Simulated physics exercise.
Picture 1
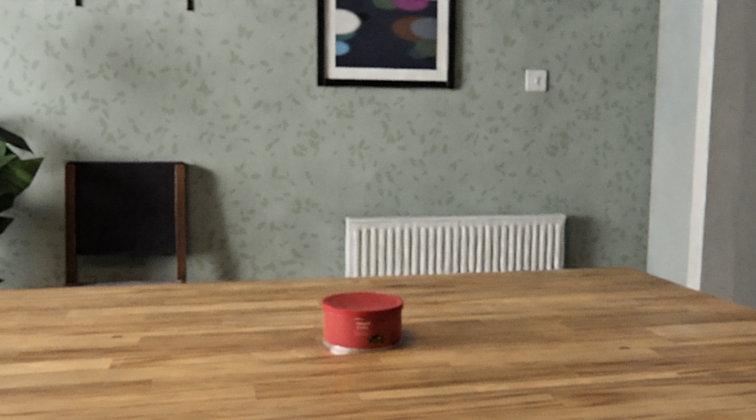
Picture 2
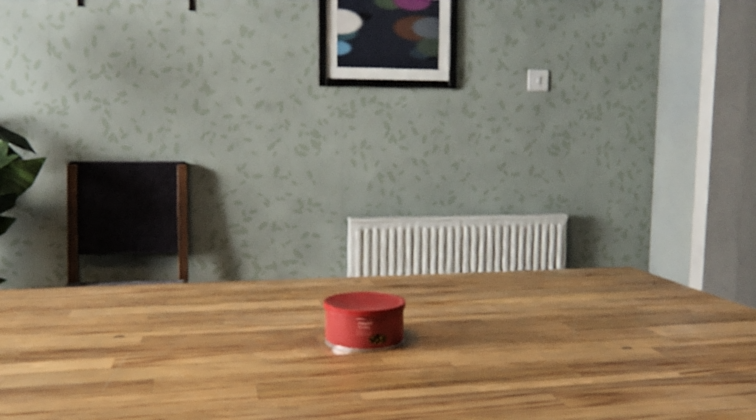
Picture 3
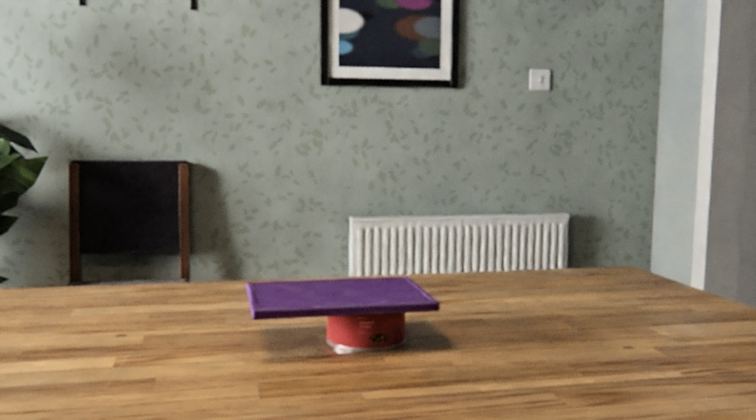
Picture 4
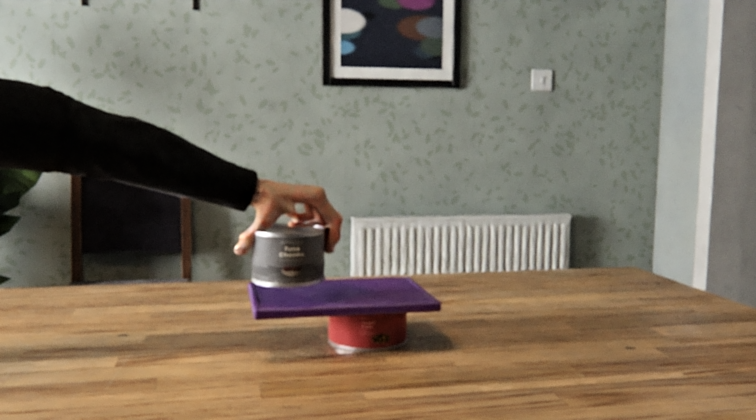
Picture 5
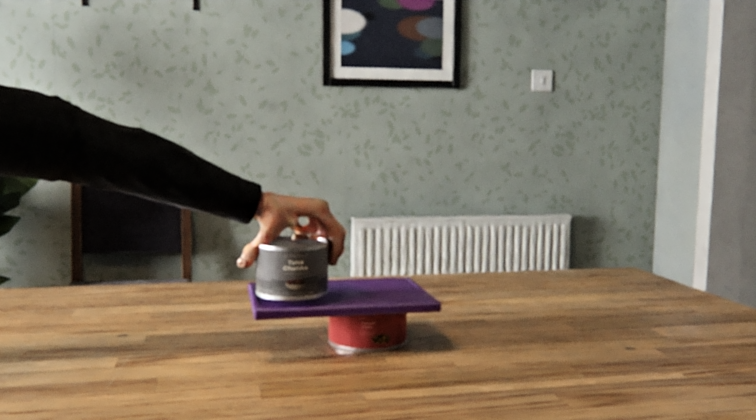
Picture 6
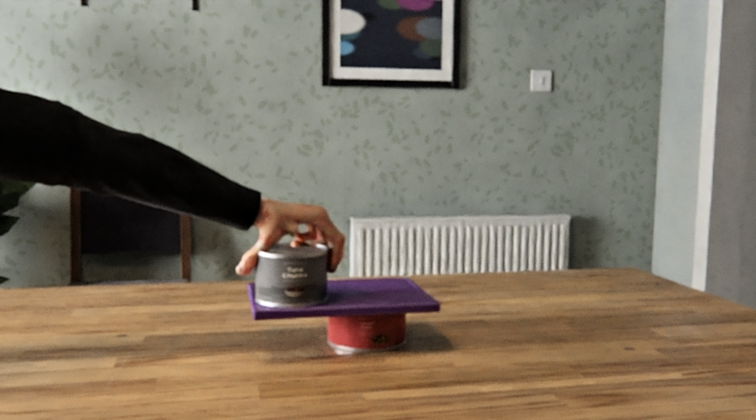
On a wooden table, a purple board appears atop a red tub and a hand lowers a grey tub onto it.
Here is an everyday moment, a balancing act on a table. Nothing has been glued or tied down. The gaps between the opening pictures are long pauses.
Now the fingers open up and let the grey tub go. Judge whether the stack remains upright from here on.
The result: A fall.
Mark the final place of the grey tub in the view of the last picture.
I'd say around (261, 311) in the last view.
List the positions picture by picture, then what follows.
In the first picture, the last thing is not in view yet; red tub (363, 321).
In the second picture, the last thing is not in view yet; red tub (365, 321).
In the third picture, the last thing is not in view yet; red tub (366, 320).
The fourth picture shows on its way; grey tub (289, 254); red tub (368, 320).
The fifth picture shows on its way; grey tub (292, 267); red tub (368, 320).
The sixth picture shows in place under the hand; grey tub (292, 274); red tub (367, 321).
Then, 0.20 s after the last picture, grey tub tipped 11° from how it was near (286, 284); purple lid tipped 11° from how it was.
Then, 0.30 s after the last picture, grey tub now fallen; purple lid tipped 34° from how it was.
Then, 0.40 s after the last picture, purple lid tipped 33° from how it was.
At rest, fallen, grey tub; left askew, purple lid; red tub in place. Seen from the same camera at the end, grey tub near (261, 311). The stack loses its balance.
